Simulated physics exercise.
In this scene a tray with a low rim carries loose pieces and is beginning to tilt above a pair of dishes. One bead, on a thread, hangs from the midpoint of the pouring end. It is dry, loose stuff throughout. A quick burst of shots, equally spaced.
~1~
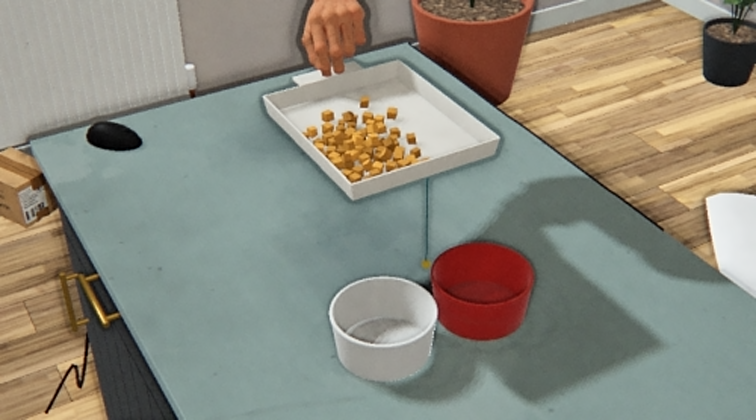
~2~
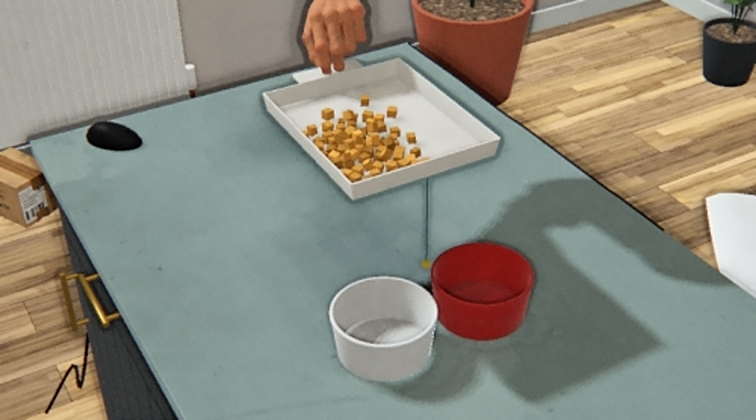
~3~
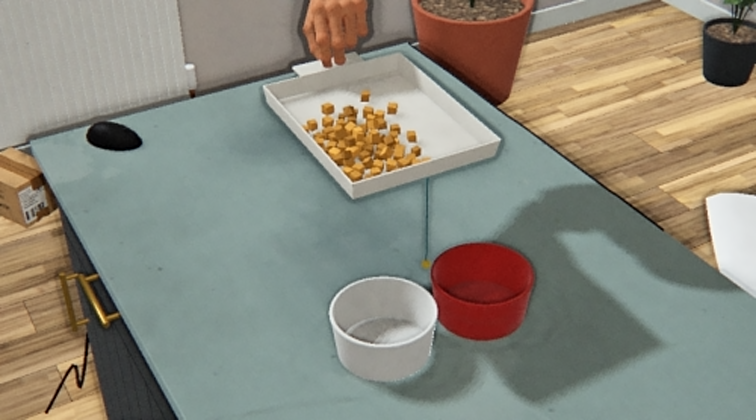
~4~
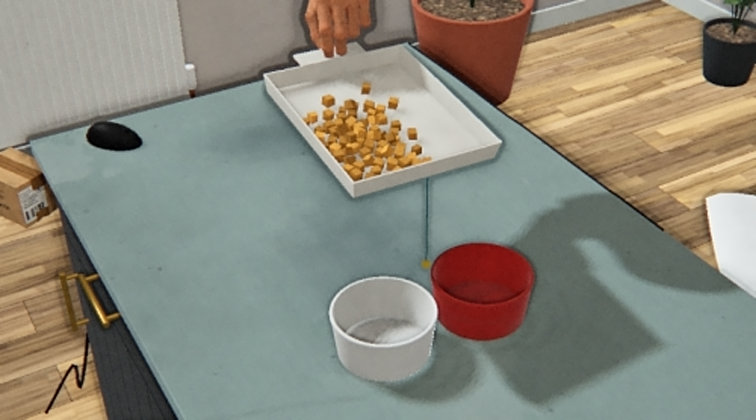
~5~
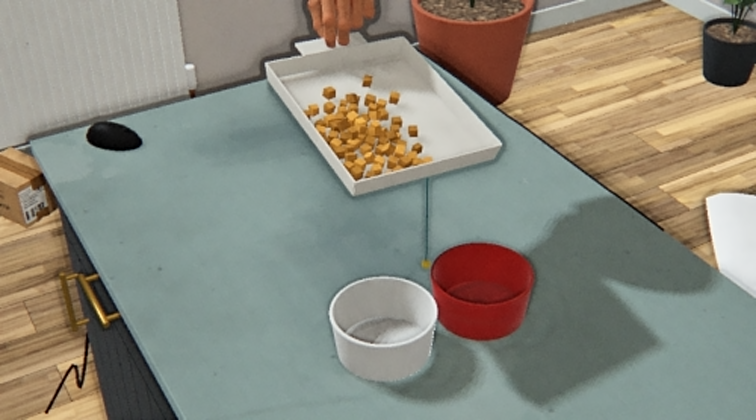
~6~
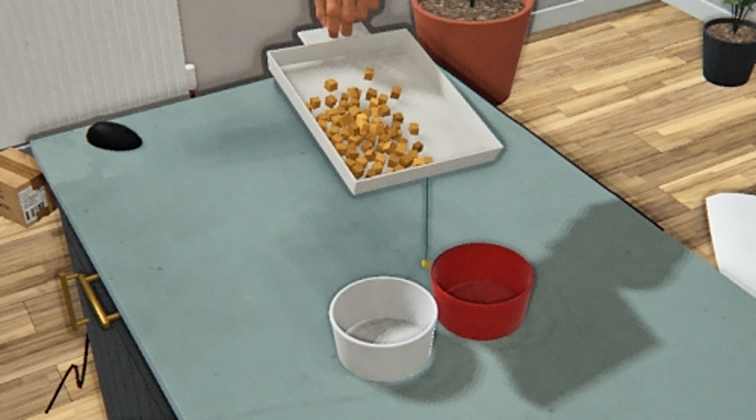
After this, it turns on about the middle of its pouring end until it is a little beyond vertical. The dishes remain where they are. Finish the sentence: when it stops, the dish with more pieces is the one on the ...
Right.
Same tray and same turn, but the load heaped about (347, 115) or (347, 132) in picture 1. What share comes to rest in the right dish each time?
Roughly 70 per cent, then 70 per cent.
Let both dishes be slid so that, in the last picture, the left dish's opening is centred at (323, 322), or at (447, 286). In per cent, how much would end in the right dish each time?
Trial 1 near 10 percent, trial 2 near 10 percent.
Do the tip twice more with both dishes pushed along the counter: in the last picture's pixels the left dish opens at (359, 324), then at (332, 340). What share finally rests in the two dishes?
Roughly 50 per cent the first time and 30 per cent the second.
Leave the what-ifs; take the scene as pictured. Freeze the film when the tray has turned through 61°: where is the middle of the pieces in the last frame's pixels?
The load is centred near (426, 149).
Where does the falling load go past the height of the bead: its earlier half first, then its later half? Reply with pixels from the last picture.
The leading part at (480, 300), the rest of it at (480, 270).
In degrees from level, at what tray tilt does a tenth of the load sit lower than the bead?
Somewhere near 110°.
Shortly afterwards, tray tipped steeply; the whole lot on the tray.
Next, tray tipped past a quarter turn; all but a few on the tray; only a few in the air.
Some moments later, tray tipped past a quarter turn; only a few in the left dish; near half in the right dish; near a third outside both.
In the end, tray tipped past a quarter turn; only a few in the left dish; near half in the right dish; near a third outside both.
